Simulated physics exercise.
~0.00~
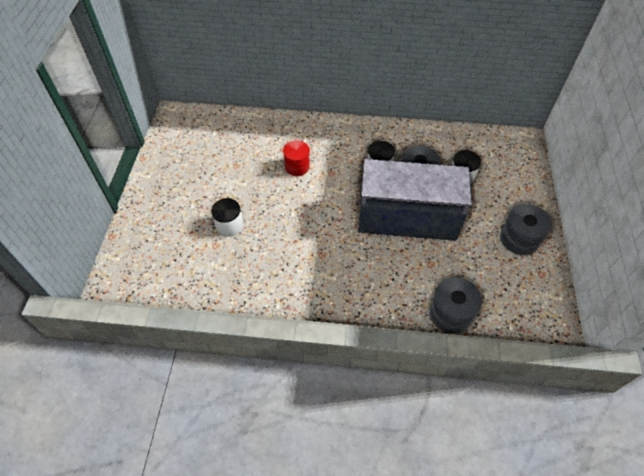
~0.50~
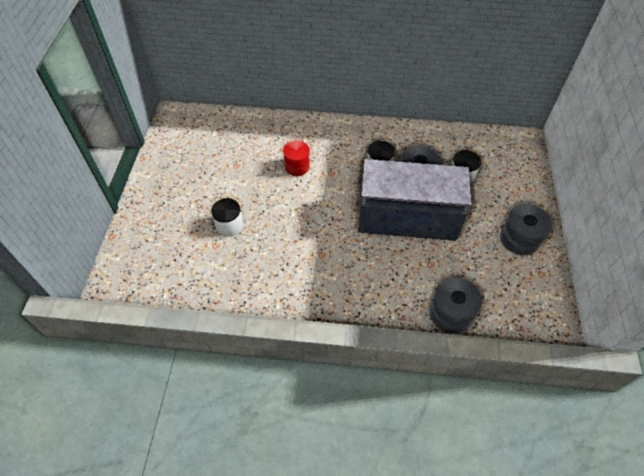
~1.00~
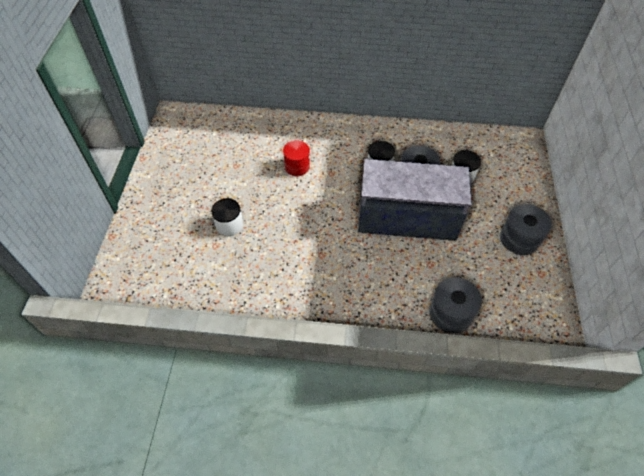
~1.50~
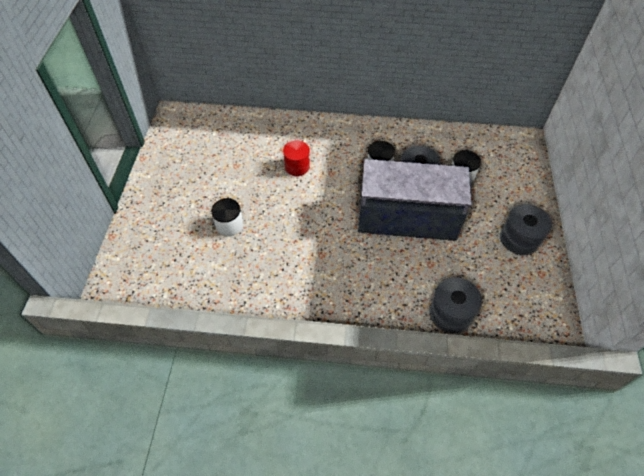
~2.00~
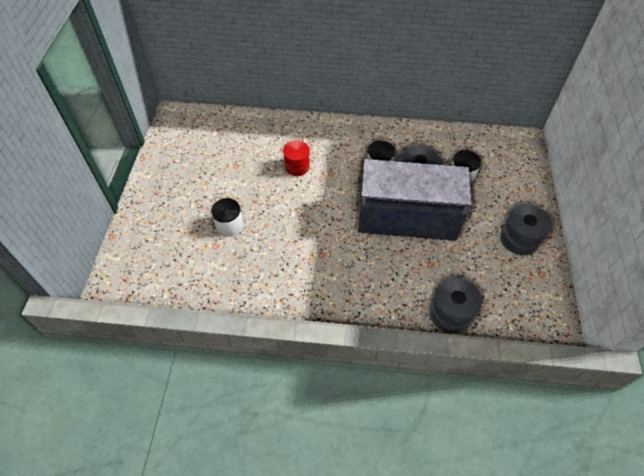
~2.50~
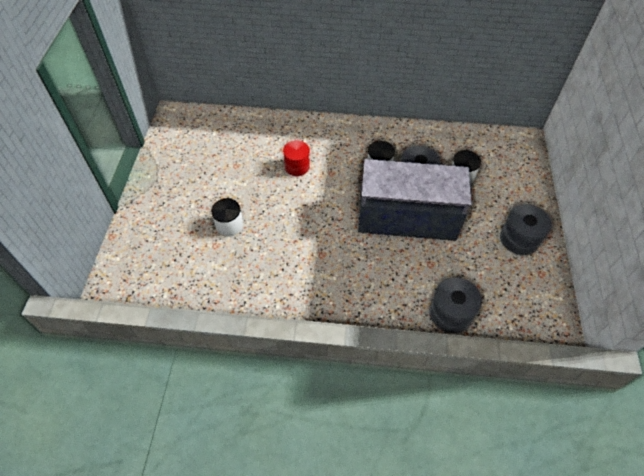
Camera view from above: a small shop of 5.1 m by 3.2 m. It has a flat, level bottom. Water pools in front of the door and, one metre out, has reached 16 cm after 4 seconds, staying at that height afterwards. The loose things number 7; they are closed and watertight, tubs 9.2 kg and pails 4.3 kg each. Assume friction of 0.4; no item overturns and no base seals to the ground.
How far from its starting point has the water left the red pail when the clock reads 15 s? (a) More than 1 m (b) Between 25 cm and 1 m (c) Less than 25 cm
Option a: More than 1 m.
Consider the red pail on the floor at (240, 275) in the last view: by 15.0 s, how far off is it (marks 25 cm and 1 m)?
Short answer, it goes a modest way.
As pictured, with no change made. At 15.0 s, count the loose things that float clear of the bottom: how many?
Then: 7.
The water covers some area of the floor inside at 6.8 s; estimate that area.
Wet area: Approx. 11.0 m2.
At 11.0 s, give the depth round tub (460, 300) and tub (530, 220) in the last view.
I'd put it at 4 cm and 5 cm respectively.
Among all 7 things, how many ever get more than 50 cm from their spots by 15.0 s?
6.
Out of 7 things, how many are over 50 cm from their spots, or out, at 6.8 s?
The number I get is 1.
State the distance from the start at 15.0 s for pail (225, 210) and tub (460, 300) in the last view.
200 cm and 50 cm respectively.
After 3.5 s the red pail is near (296, 150), 0.0 m from its start, aground; 0 afloat.
After 6.8 s the red pail is near (335, 147), 0.5 m from its start, aground; 0 afloat.
After 11.0 s the red pail is near (418, 152), 1.4 m from its start, afloat; 4 afloat.
After 15.0 s the red pail is near (530, 160), 2.7 m from its start, afloat; 7 afloat.
